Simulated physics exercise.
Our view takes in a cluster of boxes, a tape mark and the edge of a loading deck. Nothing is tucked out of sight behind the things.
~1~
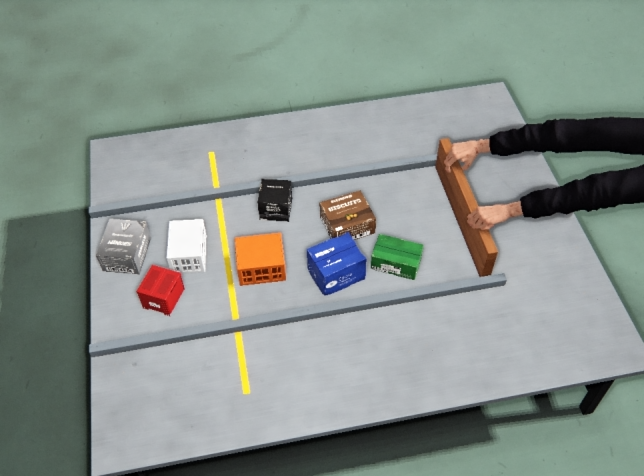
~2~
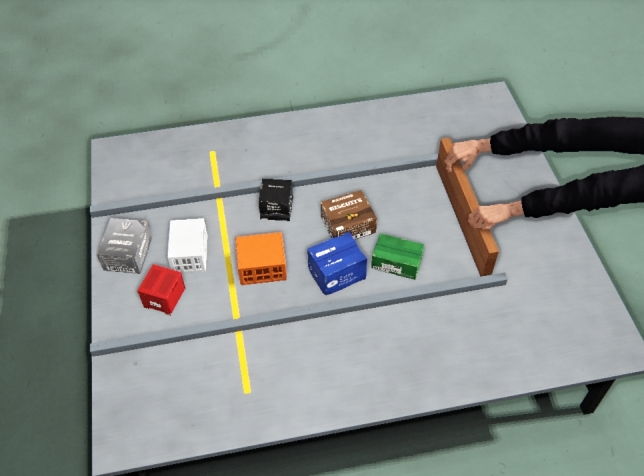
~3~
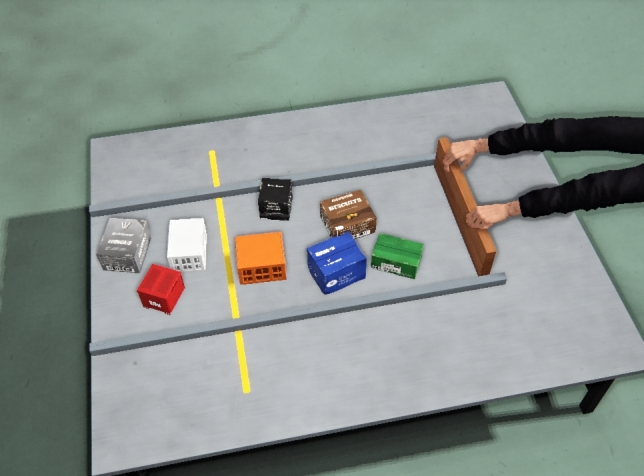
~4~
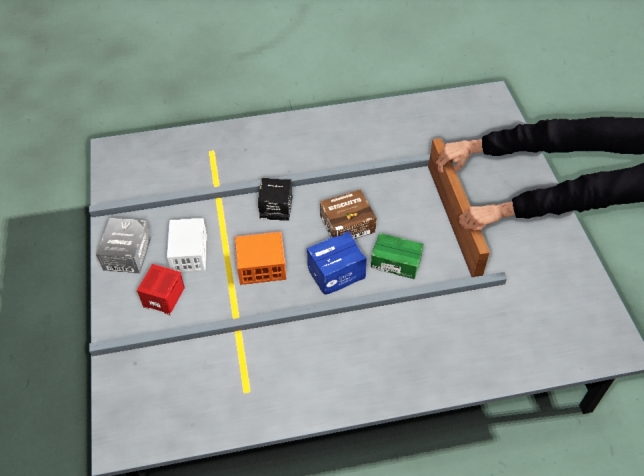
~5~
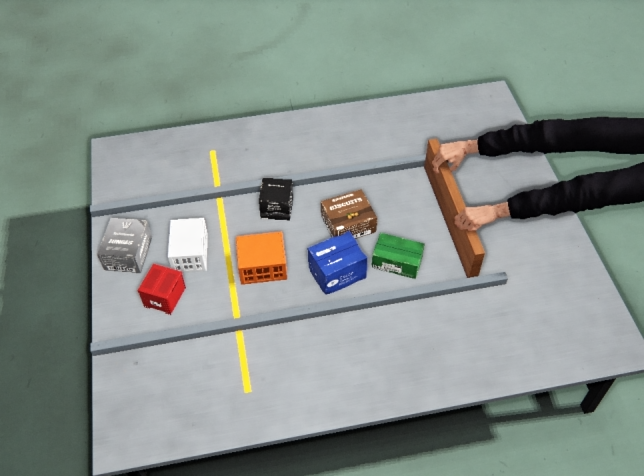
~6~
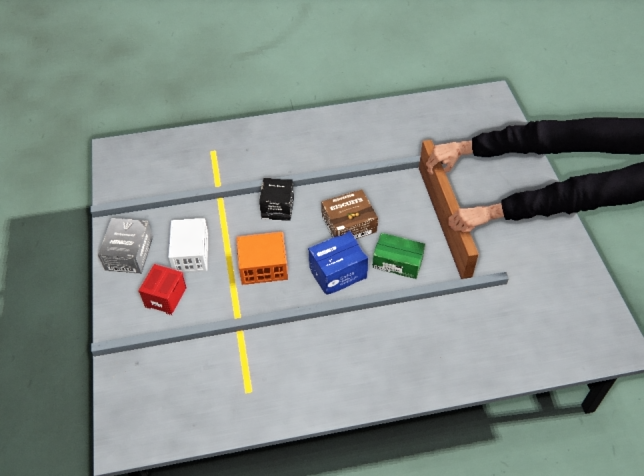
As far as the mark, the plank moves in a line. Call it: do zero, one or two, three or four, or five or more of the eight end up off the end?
Zero end up off it.
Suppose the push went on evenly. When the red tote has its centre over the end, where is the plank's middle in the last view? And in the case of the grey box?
(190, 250) and (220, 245), roughly.
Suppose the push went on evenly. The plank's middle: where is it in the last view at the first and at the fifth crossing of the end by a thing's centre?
First: Around (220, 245). Next: Around (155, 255).
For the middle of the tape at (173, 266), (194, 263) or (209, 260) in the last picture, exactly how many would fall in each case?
Try 1: 2; try 2: 1; try 3: 1.
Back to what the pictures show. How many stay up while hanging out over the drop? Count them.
I count 1 overhanging.
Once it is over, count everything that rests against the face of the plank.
3 of them.
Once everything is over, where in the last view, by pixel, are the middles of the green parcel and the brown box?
They come to rest around (211, 298) and (203, 239).
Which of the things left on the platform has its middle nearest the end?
That one's the grey box.
A little later, none off yet; grey box at rest near (126, 246); red tote at rest near (163, 290); white crate at rest near (189, 246).
Next, none off yet; grey box at rest near (126, 246); red tote at rest near (163, 290); white crate shifted a little near (174, 239).
When it is over, the number that fall off is zero.
